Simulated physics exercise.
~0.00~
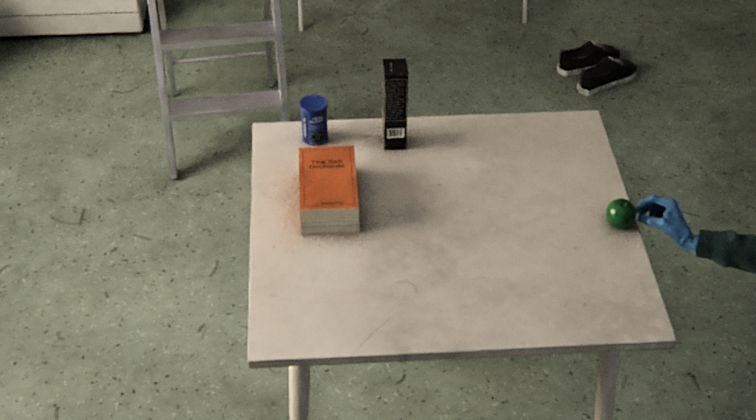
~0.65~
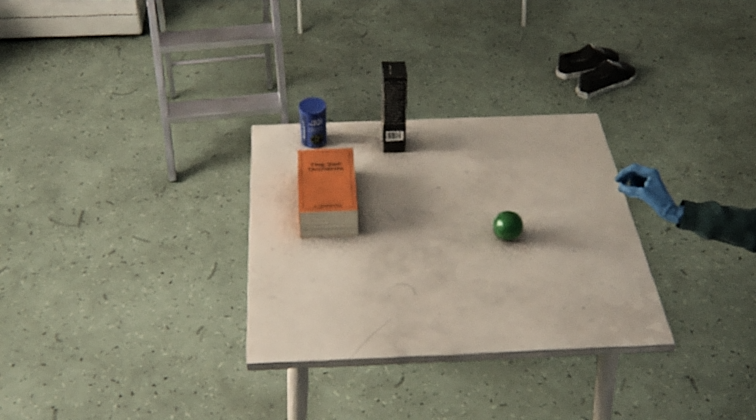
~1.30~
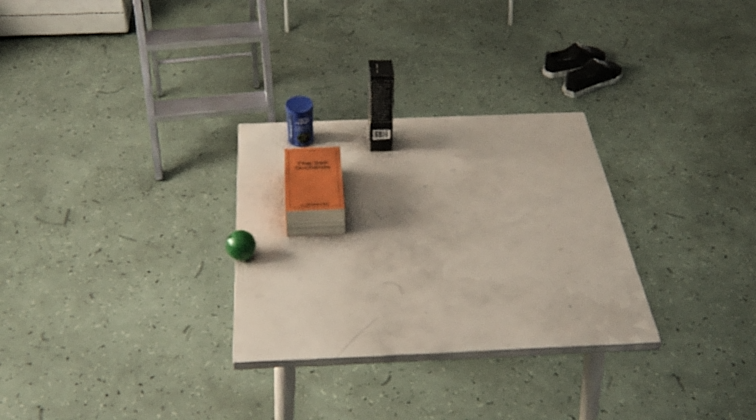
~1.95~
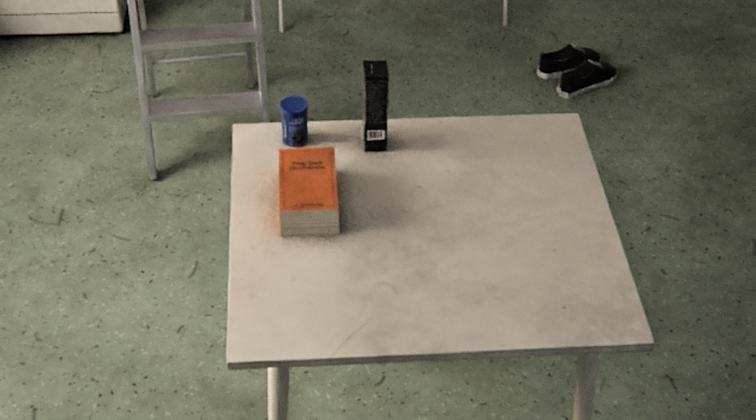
The clip opens on a pale table holding an orange book, a blue tin and a tall black carton, while a blue-gloved hand at the right edge touches a round green apple. The hand shoves the apple to the left, lets go and draws back as the apple rolls across the table top. It travels on past the front of the book and reaches the left edge, with the hand now gone from view. Finally the apple is off the table and out of sight, while the book, tin and carton stand where they were.
